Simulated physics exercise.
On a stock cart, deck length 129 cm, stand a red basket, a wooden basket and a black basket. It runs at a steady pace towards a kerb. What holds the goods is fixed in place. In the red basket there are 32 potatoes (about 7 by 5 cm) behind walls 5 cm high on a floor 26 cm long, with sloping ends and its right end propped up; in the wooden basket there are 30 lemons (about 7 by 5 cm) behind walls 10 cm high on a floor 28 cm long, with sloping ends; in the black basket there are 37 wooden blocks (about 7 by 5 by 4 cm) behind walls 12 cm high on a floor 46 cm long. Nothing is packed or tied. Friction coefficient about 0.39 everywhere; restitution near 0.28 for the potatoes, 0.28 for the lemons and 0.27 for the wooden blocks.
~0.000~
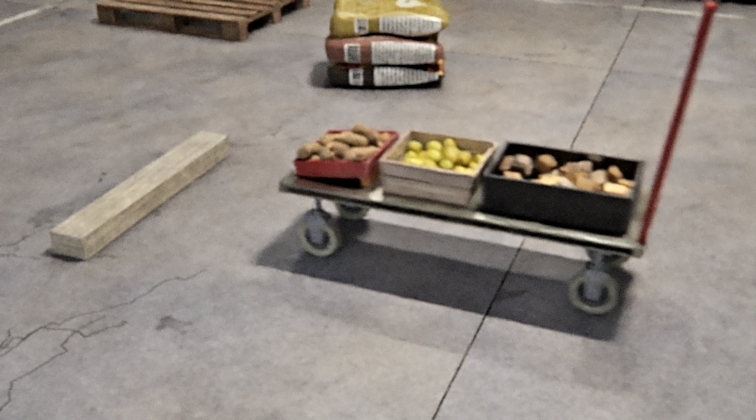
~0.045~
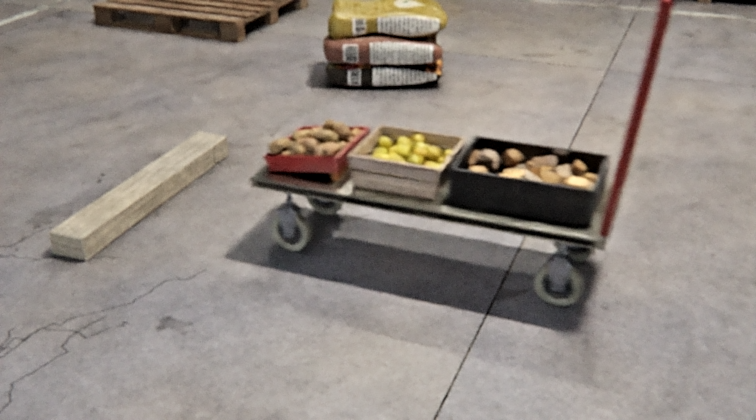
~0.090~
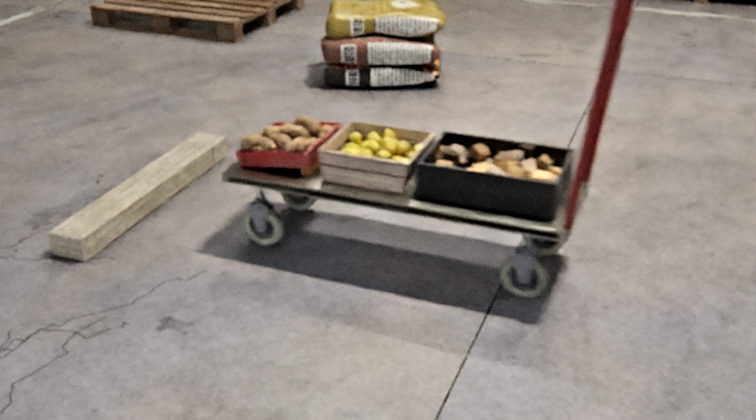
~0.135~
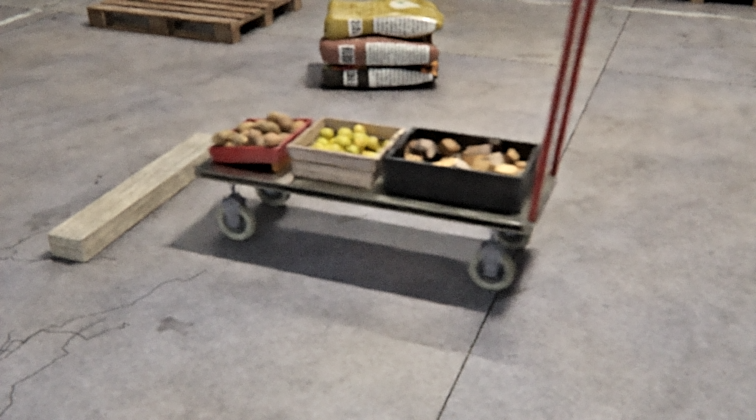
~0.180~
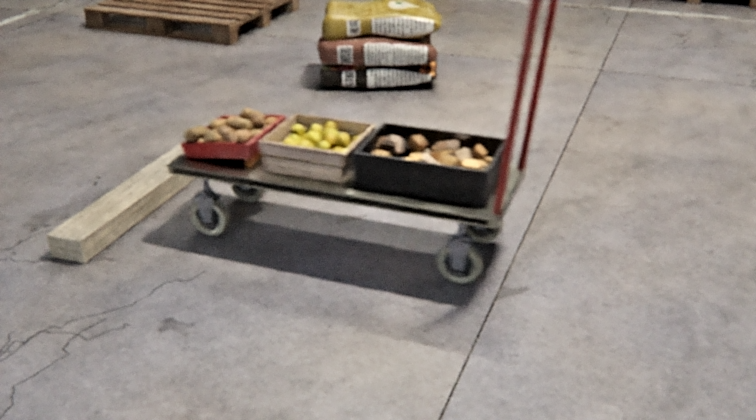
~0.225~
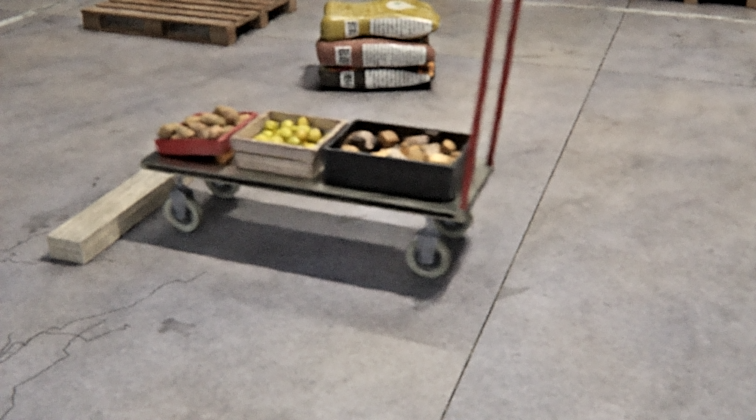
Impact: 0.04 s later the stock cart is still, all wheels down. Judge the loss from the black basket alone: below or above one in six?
Less than a sixth of the wooden blocks leave the black basket.
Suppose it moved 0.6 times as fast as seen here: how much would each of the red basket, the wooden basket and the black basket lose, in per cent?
In that case red basket 30, wooden basket 0, black basket 0 per cent.
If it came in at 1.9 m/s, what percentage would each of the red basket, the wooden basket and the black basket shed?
Then red basket 30, wooden basket 0, black basket 0 per cent.
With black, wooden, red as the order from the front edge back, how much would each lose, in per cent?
In that case red basket 20, wooden basket 10, black basket 10 per cent.
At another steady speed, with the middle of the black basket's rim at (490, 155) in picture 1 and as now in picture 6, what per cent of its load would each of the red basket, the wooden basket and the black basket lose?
Then red basket 20, wooden basket 0, black basket 0 per cent.
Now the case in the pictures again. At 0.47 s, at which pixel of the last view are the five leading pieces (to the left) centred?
Around (99, 118).
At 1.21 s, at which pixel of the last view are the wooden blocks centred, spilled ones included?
At about (343, 152).
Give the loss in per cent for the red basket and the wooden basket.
Red basket 40, wooden basket 5 per cent.
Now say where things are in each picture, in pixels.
In the first frame (places track the rim corner closest to us here; the camera moves round a little), black basket (629, 198); wooden basket (471, 175); 73 cm to go; all still inside.
In the second frame, black basket (591, 190); wooden basket (438, 169); 61 cm to go.
In the third frame, black basket (554, 183); wooden basket (405, 163); 49 cm to go.
In the fourth frame, black basket (519, 177); wooden basket (374, 158); 37 cm to go.
In the fifth frame, black basket (484, 171); wooden basket (343, 153); 25 cm to go.
In the sixth frame, black basket (450, 166); wooden basket (312, 149); 13 cm to go; all still inside.
After 0.25 s, contact.
After 0.35 s, the red basket is down by 4 of 32, the wooden basket has all 30 and the black basket has all 37.
After 0.47 s, the red basket is down by 12 of 32, the wooden basket is down by 1 of 30 and the black basket has all 37.
After 0.70 s, the red basket is down by 12 of 32, the wooden basket is down by 2 of 30 and the black basket is down by 1 of 37.
Outcome (at 1.21 s), the red basket is down by 13 of 32, the wooden basket is down by 2 of 30 and the black basket is down by 1 of 37. Asked share, 1 of 37, 3 per cent.
